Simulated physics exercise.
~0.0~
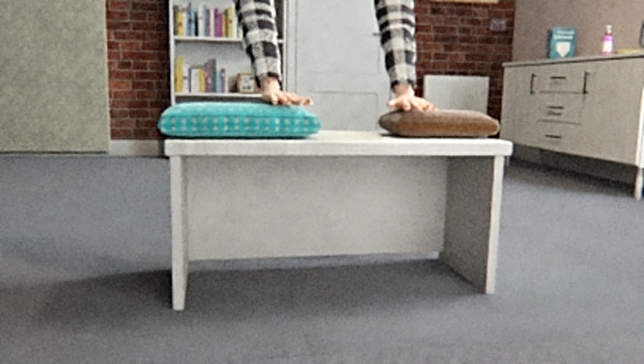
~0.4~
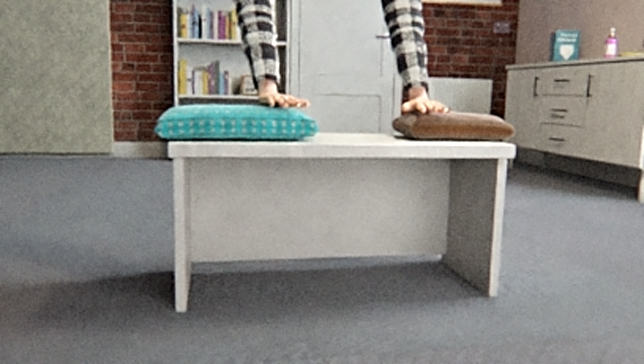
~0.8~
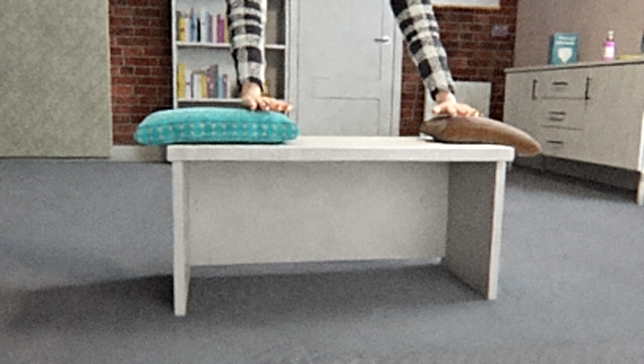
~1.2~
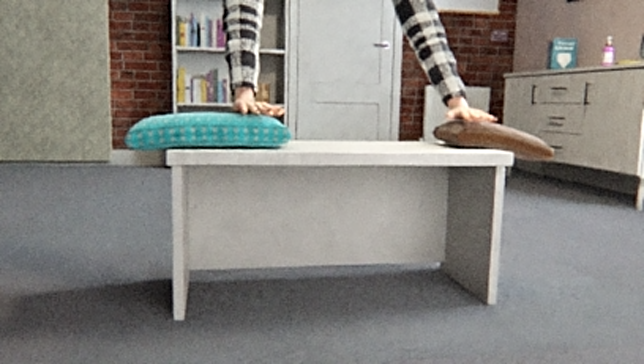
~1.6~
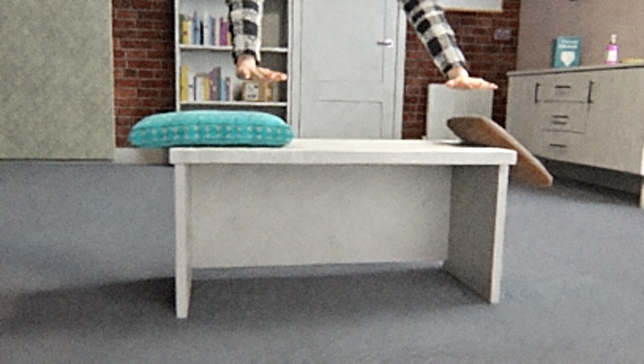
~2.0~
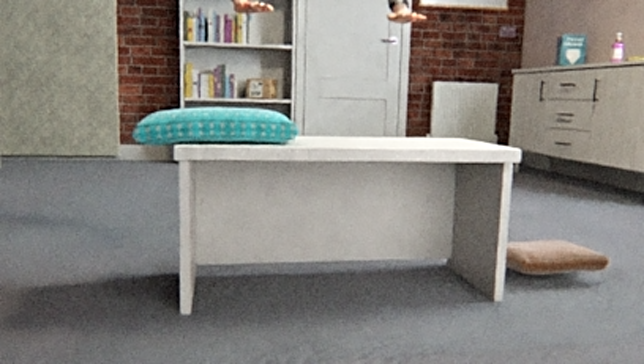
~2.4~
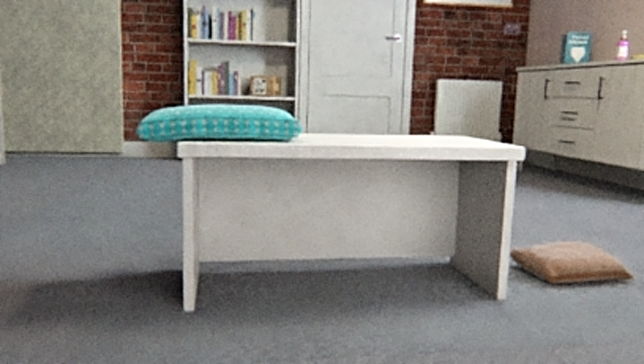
At the start, a person in checked sleeves rests one hand on a turquoise pillow and the other on a brown cushion, both lying on a low white table in a room with brick walls and a bookcase. The hands push the two apart, the pillow sliding left and the brown cushion right, until each juts past its end of the table. Then the hands lift away. The brown cushion tilts over the right edge and drops to the grey floor. The turquoise pillow stays on the table, slightly overhanging the left end, while the brown one lies on the floor to the right.
